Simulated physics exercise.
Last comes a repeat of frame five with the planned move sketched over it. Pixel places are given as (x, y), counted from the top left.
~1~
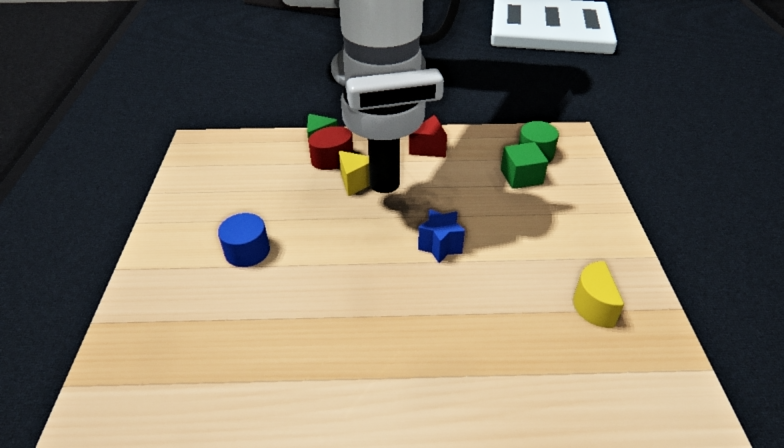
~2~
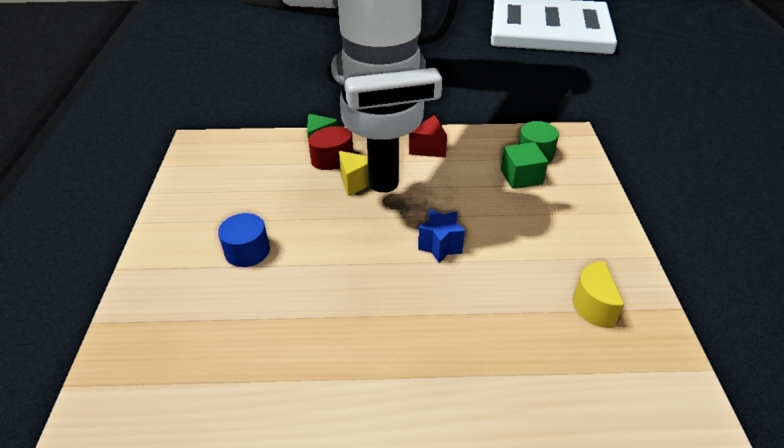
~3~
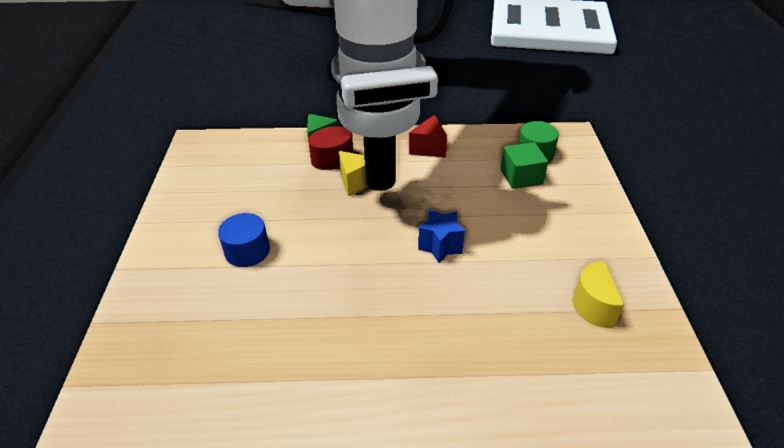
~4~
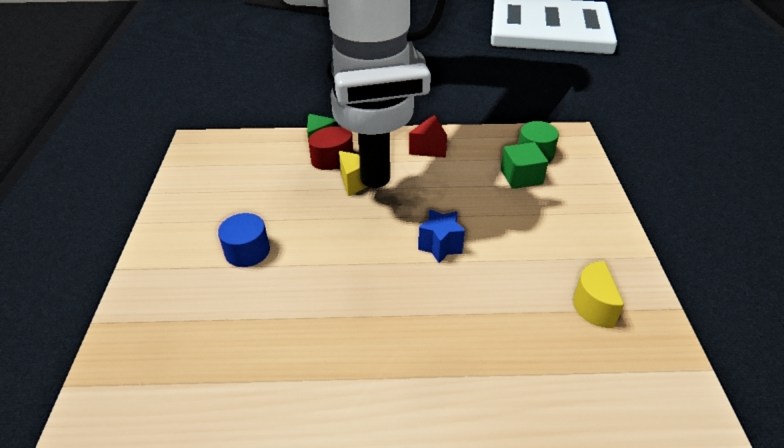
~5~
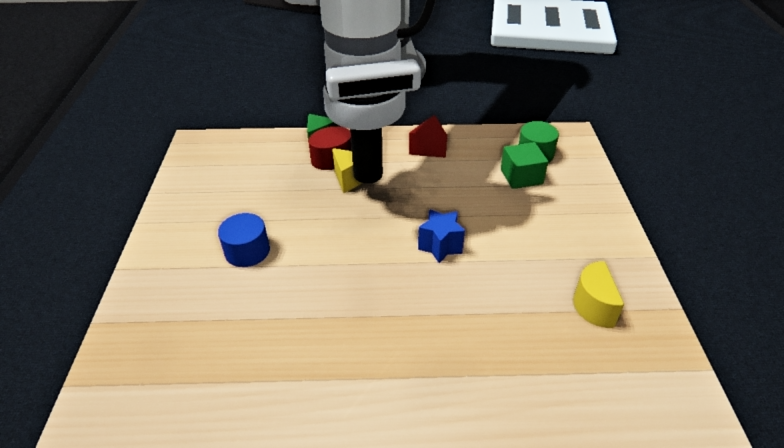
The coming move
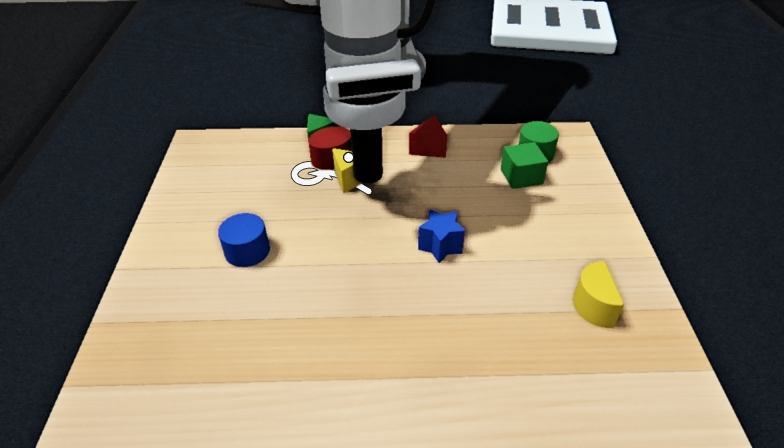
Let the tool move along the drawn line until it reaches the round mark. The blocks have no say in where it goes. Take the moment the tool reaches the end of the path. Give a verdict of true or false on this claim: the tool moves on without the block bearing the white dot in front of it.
That claim is false.
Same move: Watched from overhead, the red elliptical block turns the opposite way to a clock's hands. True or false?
This is false.
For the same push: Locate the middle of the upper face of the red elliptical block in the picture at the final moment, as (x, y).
The centre of its top will be at (318, 130).
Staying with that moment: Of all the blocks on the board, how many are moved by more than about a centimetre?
A group of three or more is moved.
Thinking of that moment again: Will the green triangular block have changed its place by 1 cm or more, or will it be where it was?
By the last moment, the green triangular block will have left its place.
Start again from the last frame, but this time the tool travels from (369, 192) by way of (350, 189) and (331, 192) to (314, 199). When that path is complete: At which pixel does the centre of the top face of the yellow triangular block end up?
It sits at (316, 155).
Drawn move, from (369, 192) through (351, 181) and (332, 173) to (309, 173); the dot is on the yellow triangular block.
What follows on the original path. Halfway along, tool at (341, 160); green triangular block at (317, 117), turned 15° clockwise; red elliptical block at (323, 132), turned 25° clockwise; yellow triangular block at (315, 149), turned 25° anticlockwise.
At the end, tool at (306, 157); green triangular block at (316, 115), turned 30° clockwise; red elliptical block at (318, 130), turned 40° clockwise; yellow triangular block at (283, 144), turned 15° anticlockwise.
